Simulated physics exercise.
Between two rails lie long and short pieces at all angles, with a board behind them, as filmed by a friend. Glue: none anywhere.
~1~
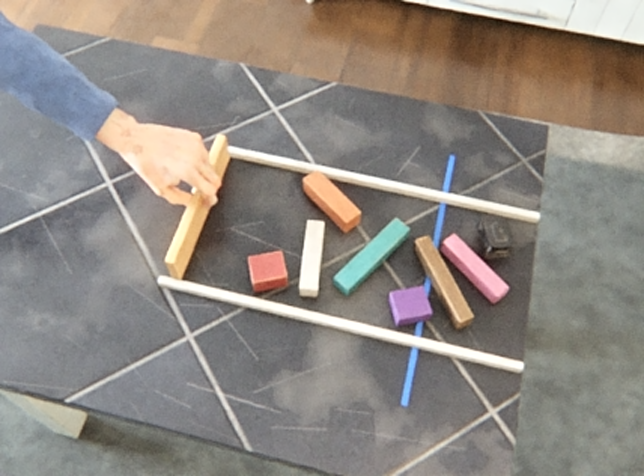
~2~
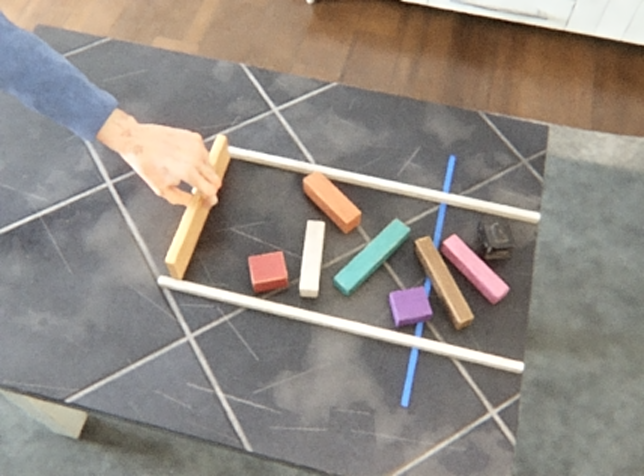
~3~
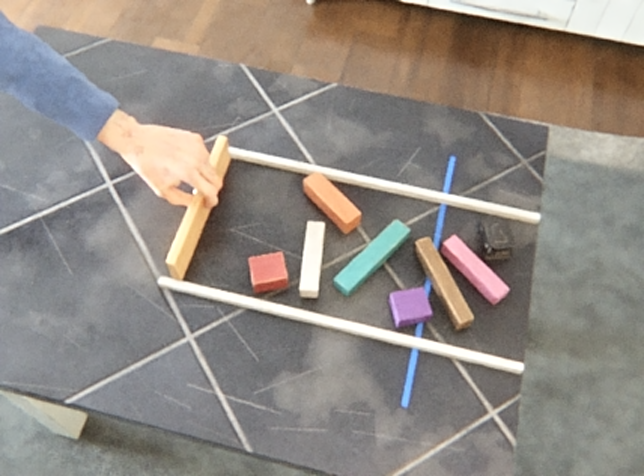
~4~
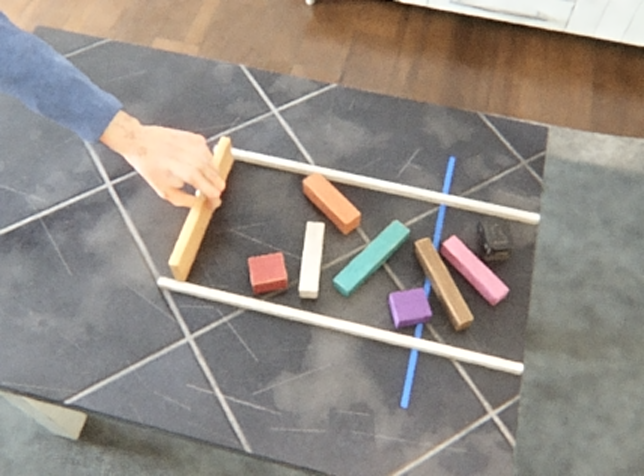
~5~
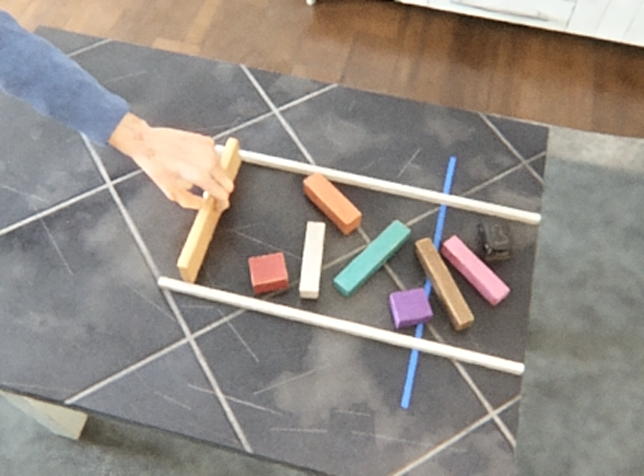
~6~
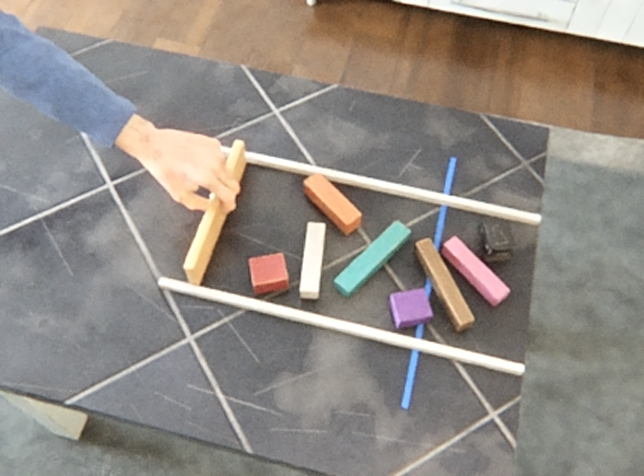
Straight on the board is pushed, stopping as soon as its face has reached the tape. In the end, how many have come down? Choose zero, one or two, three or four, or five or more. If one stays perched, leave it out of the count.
By the end, zero have come down.
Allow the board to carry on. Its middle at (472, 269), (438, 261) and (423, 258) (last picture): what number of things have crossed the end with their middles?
Respectively 4, 0 and 0.
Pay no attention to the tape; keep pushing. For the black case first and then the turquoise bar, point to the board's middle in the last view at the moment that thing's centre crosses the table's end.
Roughly (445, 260); for the second one, roughly (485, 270).
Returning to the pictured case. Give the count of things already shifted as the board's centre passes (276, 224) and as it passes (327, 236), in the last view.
Moved so far: 1, then 4.
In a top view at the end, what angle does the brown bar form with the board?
About 30° out of line.
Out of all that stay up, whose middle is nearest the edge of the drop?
Foremost: The black case.
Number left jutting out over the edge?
I make it 3.
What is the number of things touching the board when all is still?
Contact count: 3.
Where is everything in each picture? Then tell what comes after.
Black case (496, 237); pink bar (474, 268); brown bar (442, 282); board (200, 205); tape (431, 268), in the first picture.
Pink bar (474, 269); white bar (312, 258), in the second picture.
Brown bar (442, 283); orange bar (332, 202), in the third picture.
Black case (496, 239); red block (268, 273), in the fourth picture.
Pink bar (474, 270); turquoise bar (373, 258), in the fifth picture.
Black case (497, 240); pink bar (474, 271); brown bar (443, 284); board (217, 211); tape (432, 270), in the sixth picture.
Early on, none off yet; black case at rest near (497, 240); pink bar at rest near (474, 271); brown bar at rest near (443, 284).
A while later, none off yet; black case moving near (503, 239); pink bar travelled a little near (492, 267); brown bar travelled a little near (484, 286).
Finally, the number that fall off is zero.
